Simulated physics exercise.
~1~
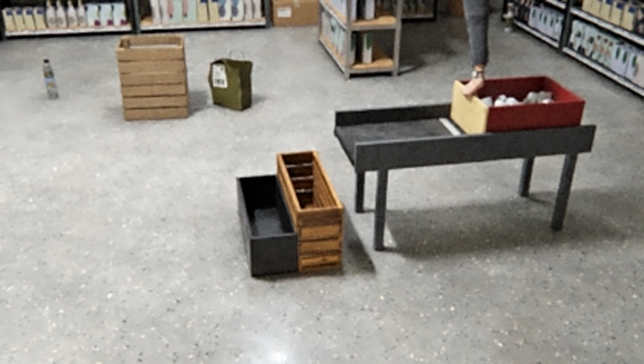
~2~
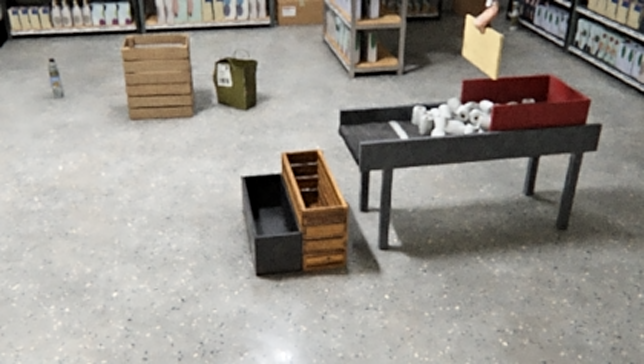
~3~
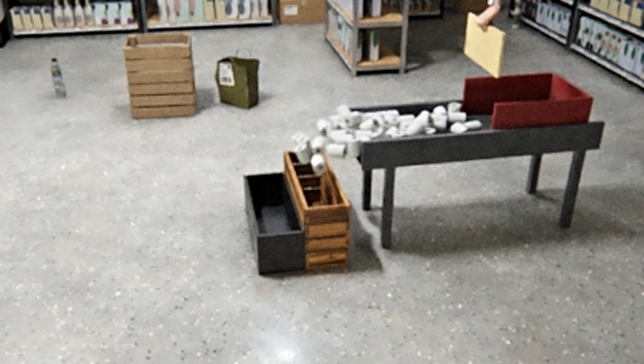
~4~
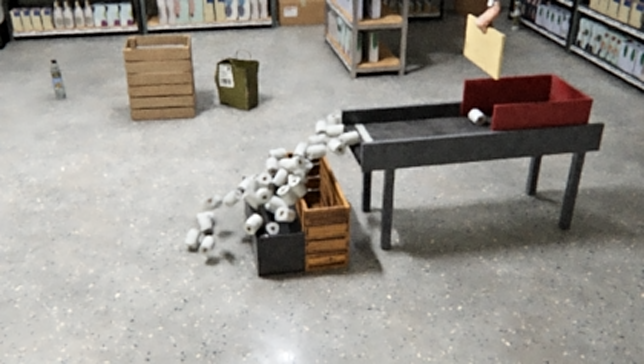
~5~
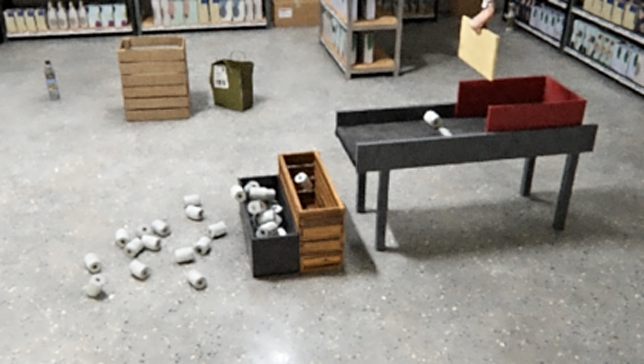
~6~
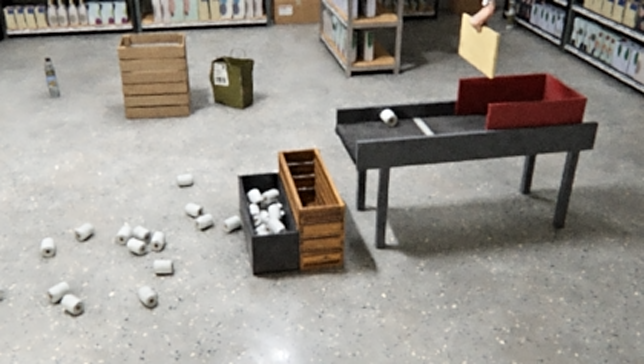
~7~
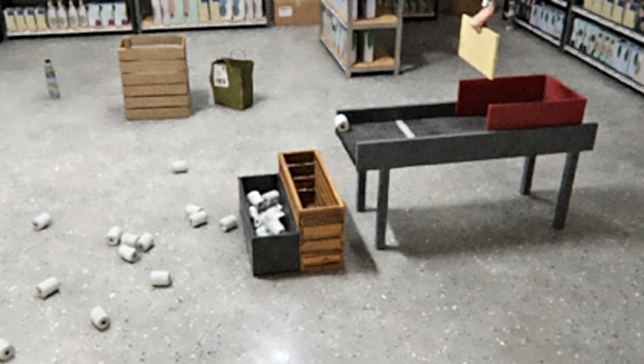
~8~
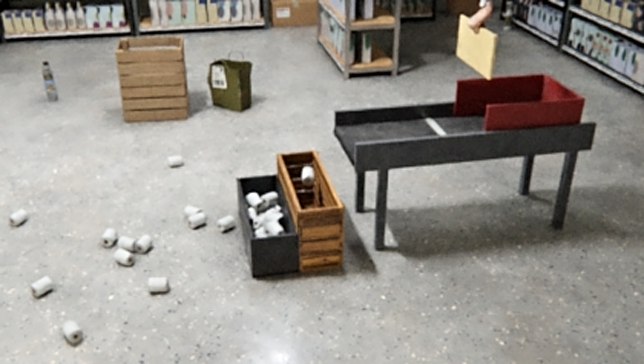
White paper rolls sit loose in a red pen on a dark, raised belt at the right of a shop's grey floor, seen from slightly above by a gently swaying camera. A black box and a slatted wooden bin stand left of the belt, with a wooden crate and green bag behind. A hand lifts the pale yellow gate, and the rolls ride left and spill off the end in a stream. Many land in the black box, while others tumble and roll across the floor to the left. One last roll trails along and drops into the wooden bin, leaving the belt empty.
